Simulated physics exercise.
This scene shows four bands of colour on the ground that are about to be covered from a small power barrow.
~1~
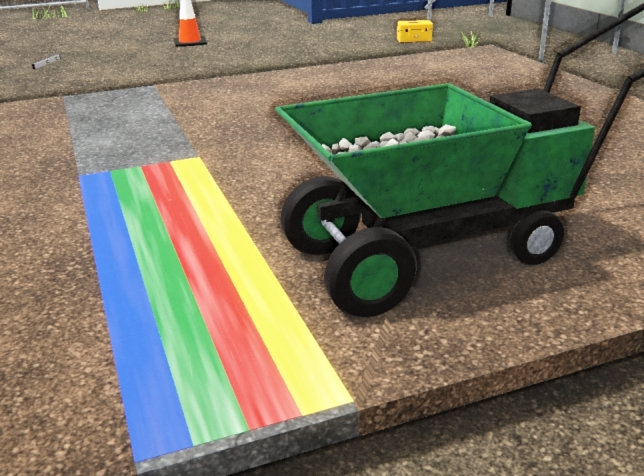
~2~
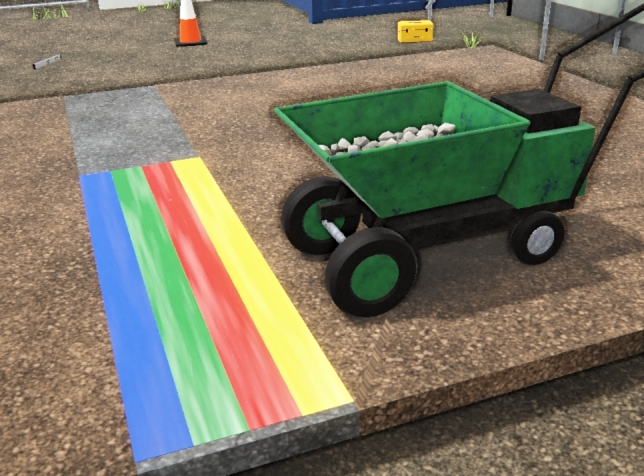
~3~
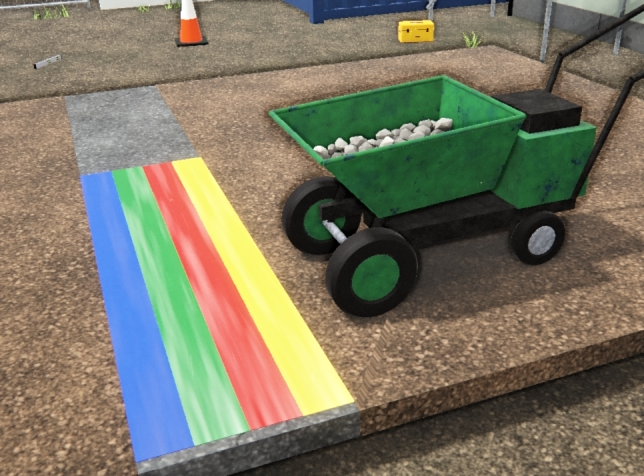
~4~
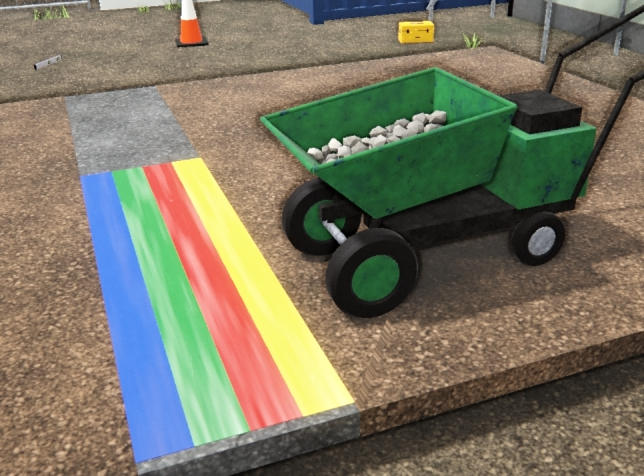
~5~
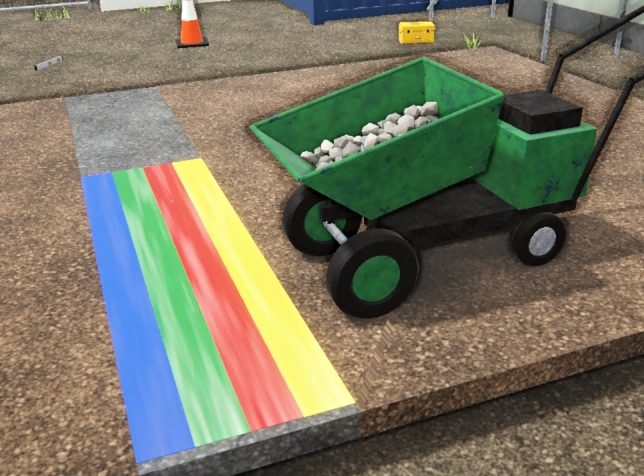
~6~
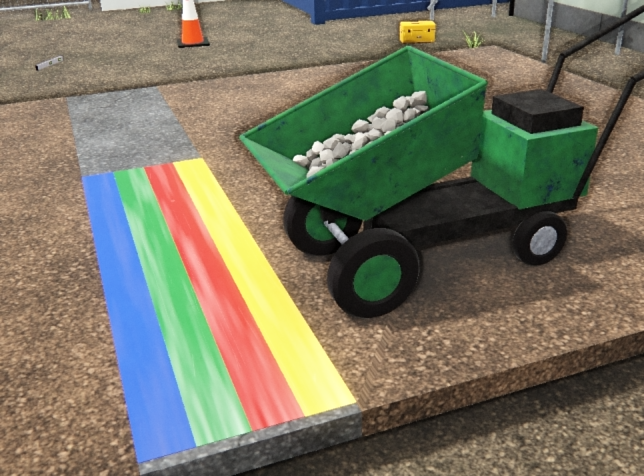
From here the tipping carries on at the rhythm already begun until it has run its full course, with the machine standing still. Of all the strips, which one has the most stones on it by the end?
Most stones end on the green strip.
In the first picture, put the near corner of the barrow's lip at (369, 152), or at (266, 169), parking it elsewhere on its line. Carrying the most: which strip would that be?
First: The red one. Next: The strip in blue.
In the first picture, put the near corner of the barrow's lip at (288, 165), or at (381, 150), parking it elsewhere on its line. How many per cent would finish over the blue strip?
First position: Some 30 percent; second position: Some 0 percent.
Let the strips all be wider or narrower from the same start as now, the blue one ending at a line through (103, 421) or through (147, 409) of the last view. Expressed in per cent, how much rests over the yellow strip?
Near 0 in a hundred and near 0 in a hundred.
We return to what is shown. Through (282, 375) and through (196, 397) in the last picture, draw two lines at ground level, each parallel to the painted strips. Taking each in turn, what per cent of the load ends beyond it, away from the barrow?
Around 70 per cent for the first, and 30 per cent for the second.
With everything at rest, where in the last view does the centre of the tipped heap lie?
Resting centre, last frame: Roughly (179, 314).
Soon after the last picture, skip tipped steeply; all in the skip.
A little later, skip tipped right over; most in the skip; a small part over the red strip; a small part over the green strip; a stray few over the blue strip.
Later still, skip tipped right over; about a quarter in the skip; a small part over the red strip; about a third over the green strip; a small part over the blue strip; a small part off the paint.
At rest, skip tipped right over; about a quarter in the skip; none over the yellow strip; a small part over the red strip; about a third over the green strip; a small part over the blue strip; a small part off the paint.
